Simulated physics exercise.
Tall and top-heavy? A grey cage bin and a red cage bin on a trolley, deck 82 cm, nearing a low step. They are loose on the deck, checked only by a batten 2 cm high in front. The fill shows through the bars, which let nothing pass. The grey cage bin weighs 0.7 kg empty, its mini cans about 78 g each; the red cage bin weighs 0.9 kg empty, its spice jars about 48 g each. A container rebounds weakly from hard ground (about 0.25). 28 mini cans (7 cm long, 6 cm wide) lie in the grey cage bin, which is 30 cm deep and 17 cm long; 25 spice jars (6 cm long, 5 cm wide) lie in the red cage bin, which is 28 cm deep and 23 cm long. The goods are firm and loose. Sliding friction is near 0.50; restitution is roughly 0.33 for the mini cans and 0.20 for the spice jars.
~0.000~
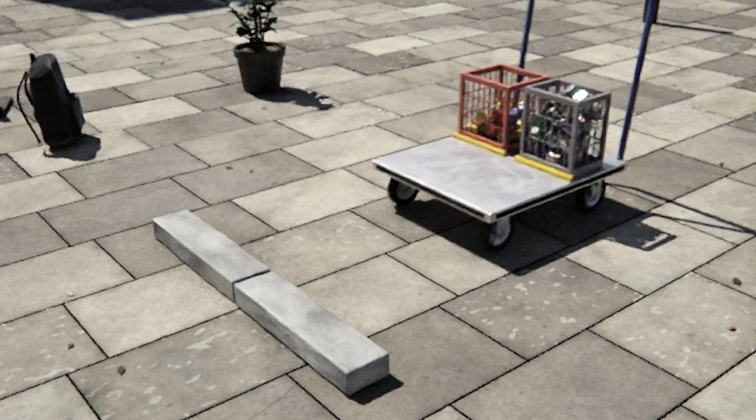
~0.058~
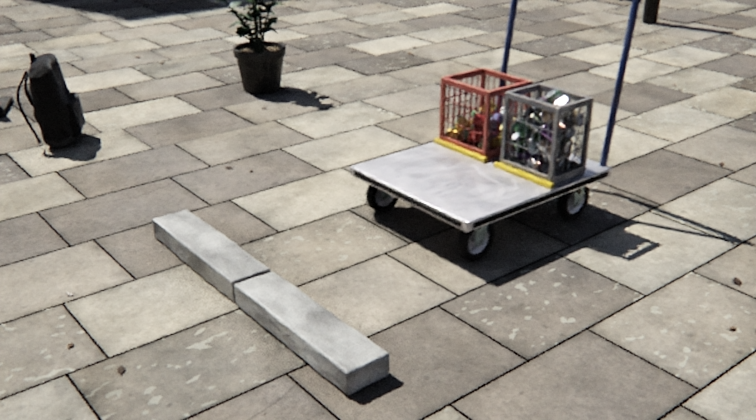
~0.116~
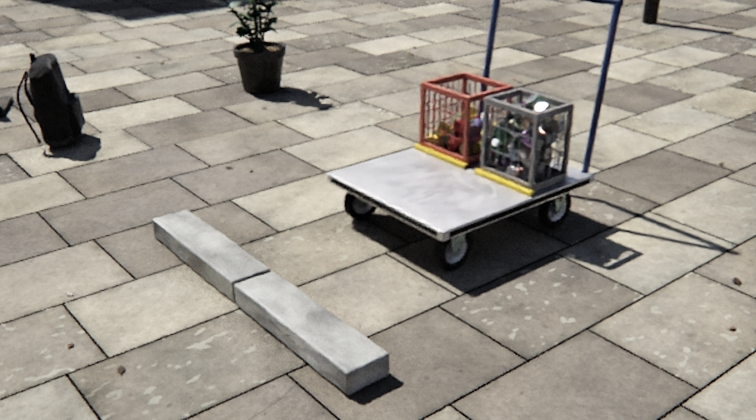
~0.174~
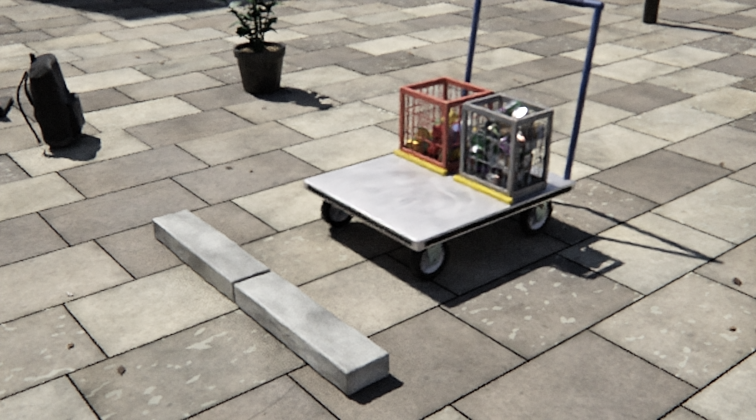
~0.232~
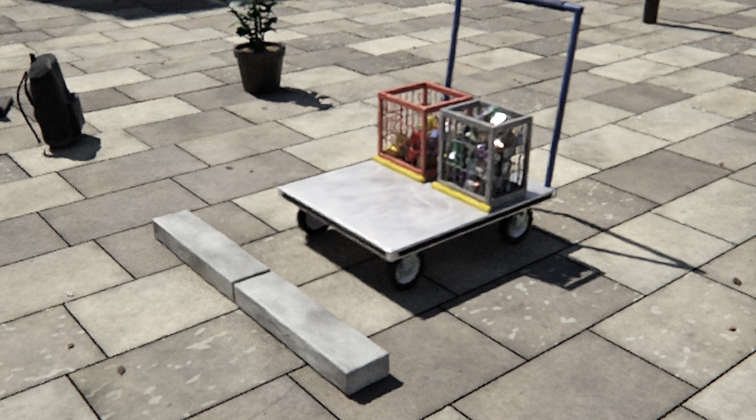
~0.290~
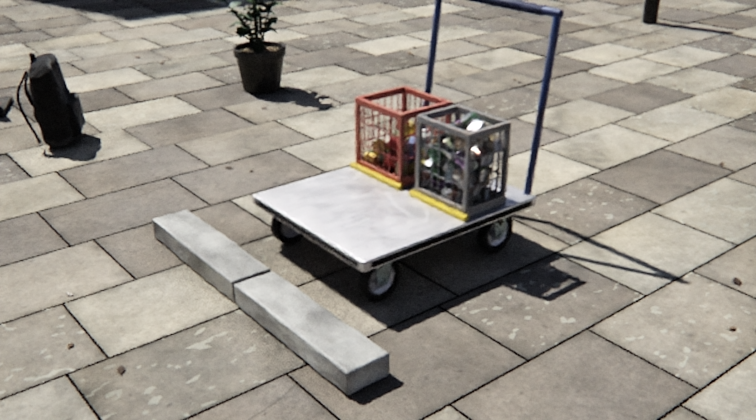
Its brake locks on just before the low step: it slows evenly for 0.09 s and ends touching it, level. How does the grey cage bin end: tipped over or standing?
The grey cage bin topples.
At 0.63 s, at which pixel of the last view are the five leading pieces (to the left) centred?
Around (364, 186).
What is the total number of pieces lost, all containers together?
Some 8 pieces.
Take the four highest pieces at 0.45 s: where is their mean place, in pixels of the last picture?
At about (411, 140).
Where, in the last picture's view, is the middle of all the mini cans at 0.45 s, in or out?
Around (416, 170).
After 0.33 s, it starts to lose speed.
After 0.45 s, the grey cage bin leans 20° with 0 of 28 out and the red cage bin leans 6° with 0 of 25 out.
After 0.63 s, the grey cage bin leans 70° with 0 of 28 out and the red cage bin is upright with 0 of 25 out.
After 0.93 s, the grey cage bin is down with 9 of 28 out and the red cage bin is upright with 0 of 25 out.
Outcome (at 1.46 s), the grey cage bin is down with 9 of 28 out and the red cage bin is upright with 0 of 25 out. Greatest lean of the grey cage bin, 95°.
